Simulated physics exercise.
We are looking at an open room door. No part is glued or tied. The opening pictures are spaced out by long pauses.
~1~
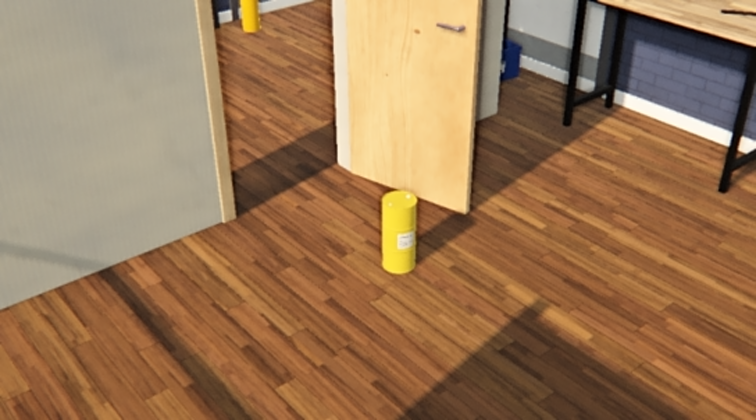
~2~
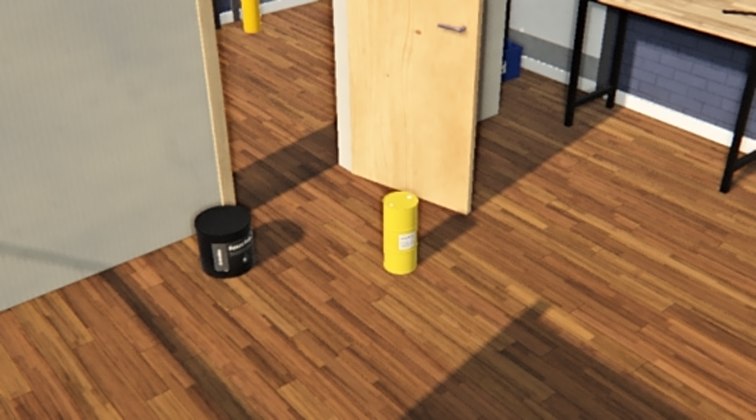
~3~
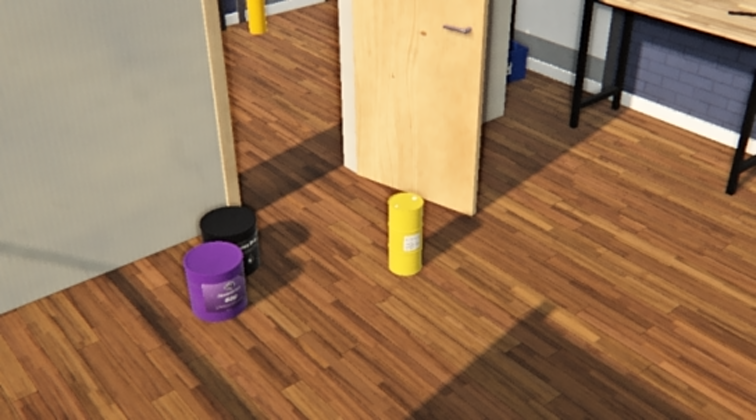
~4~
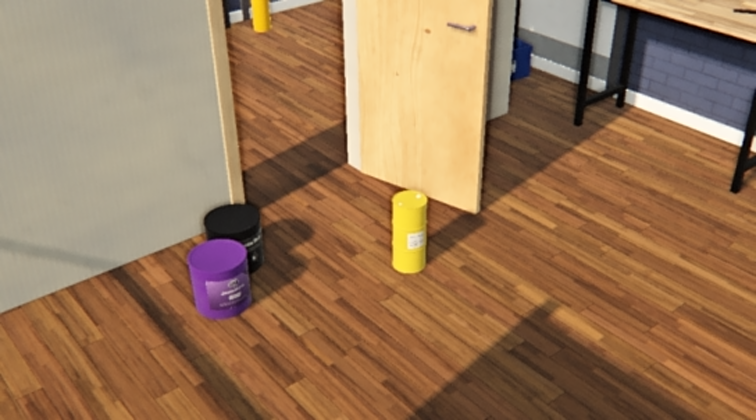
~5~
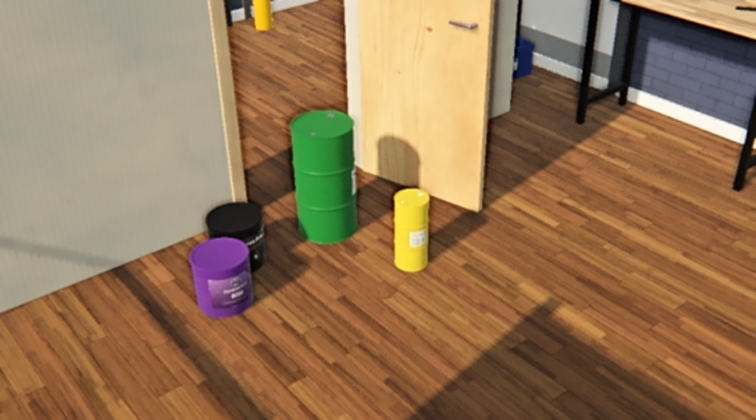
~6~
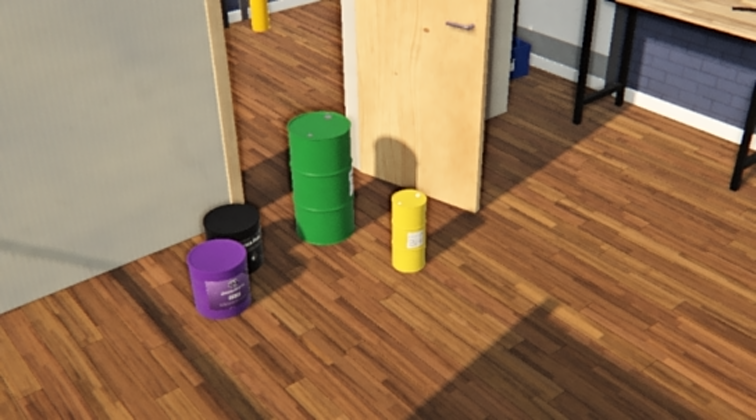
A room door stood wide open and still near a yellow canister, while a black pail, then a purple pail in front of it, and finally a large green drum appeared on the wooden floor.
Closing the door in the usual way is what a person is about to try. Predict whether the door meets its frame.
The door is stopped partway.
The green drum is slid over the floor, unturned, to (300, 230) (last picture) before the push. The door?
It then hits an obstruction.
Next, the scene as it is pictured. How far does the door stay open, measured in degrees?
It comes to about 50°.
Then, 0.50 s later than the last frame, door at 96°.
Then, 0.90 s later than the last frame, door at 80°.
Then, 1.20 s later than the last frame, door at 66°.
Then, 1.50 s later than the last frame, door at 52°.
When it is over, door at 50°; all 4 as before. End places, in pixels of the last picture, green drum near (321, 179).
